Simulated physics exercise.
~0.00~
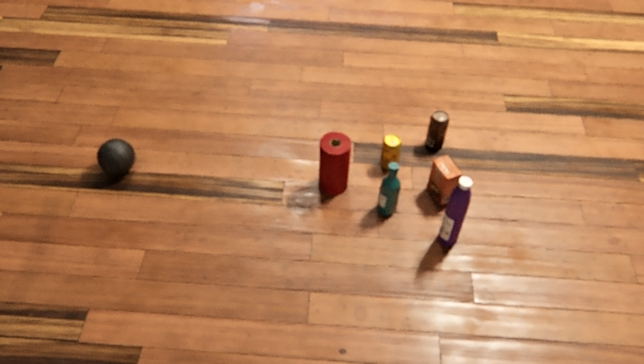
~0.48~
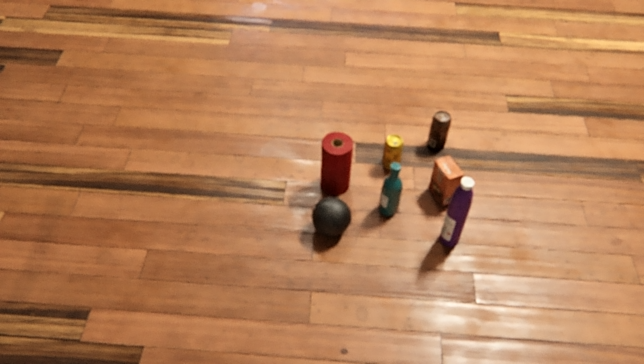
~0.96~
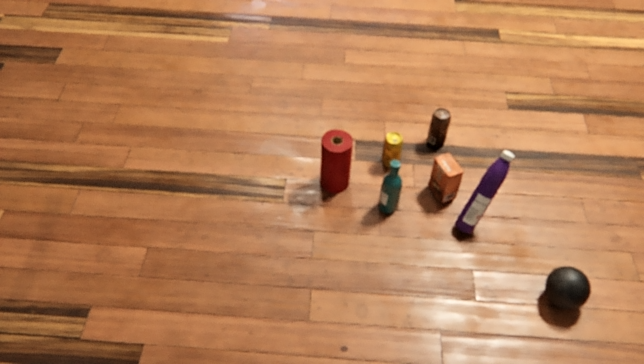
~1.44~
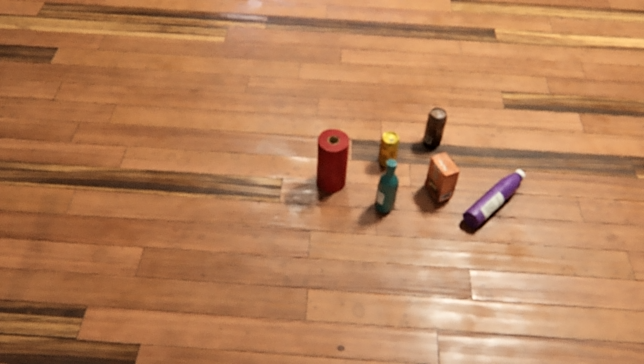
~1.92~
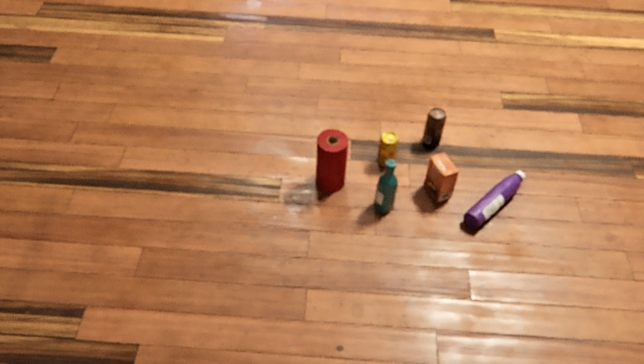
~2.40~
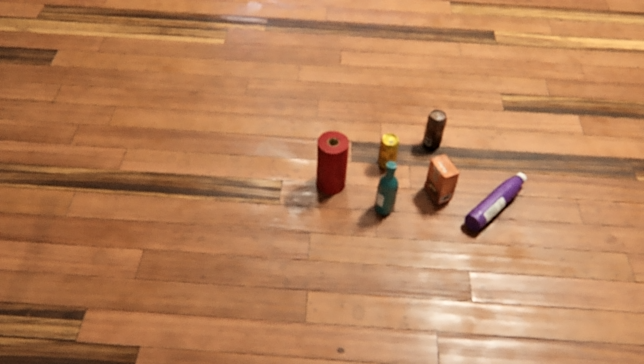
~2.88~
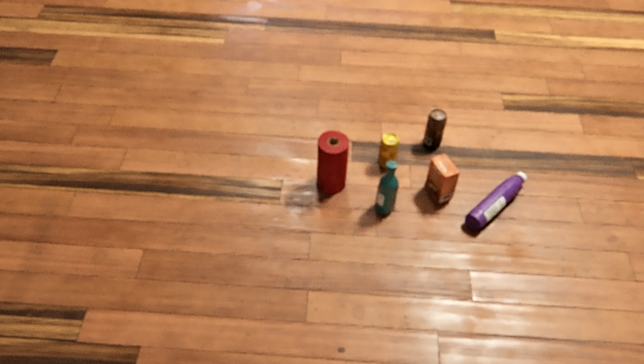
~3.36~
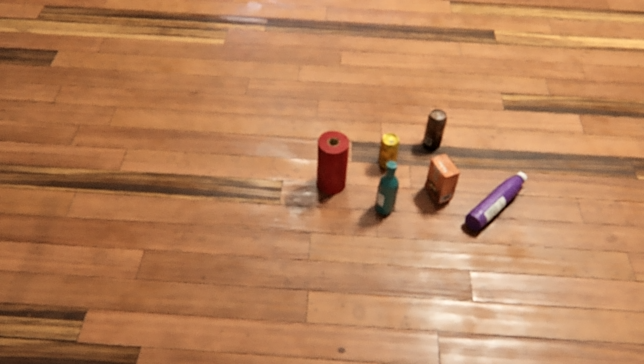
The footage shows a black ball rolling rightward across a wooden floor, past a red roll and a turquoise bottle, and out of view as a purple bottle tips over and ends on its side, while the roll, turquoise bottle, yellow can, brown can and orange carton stay upright.
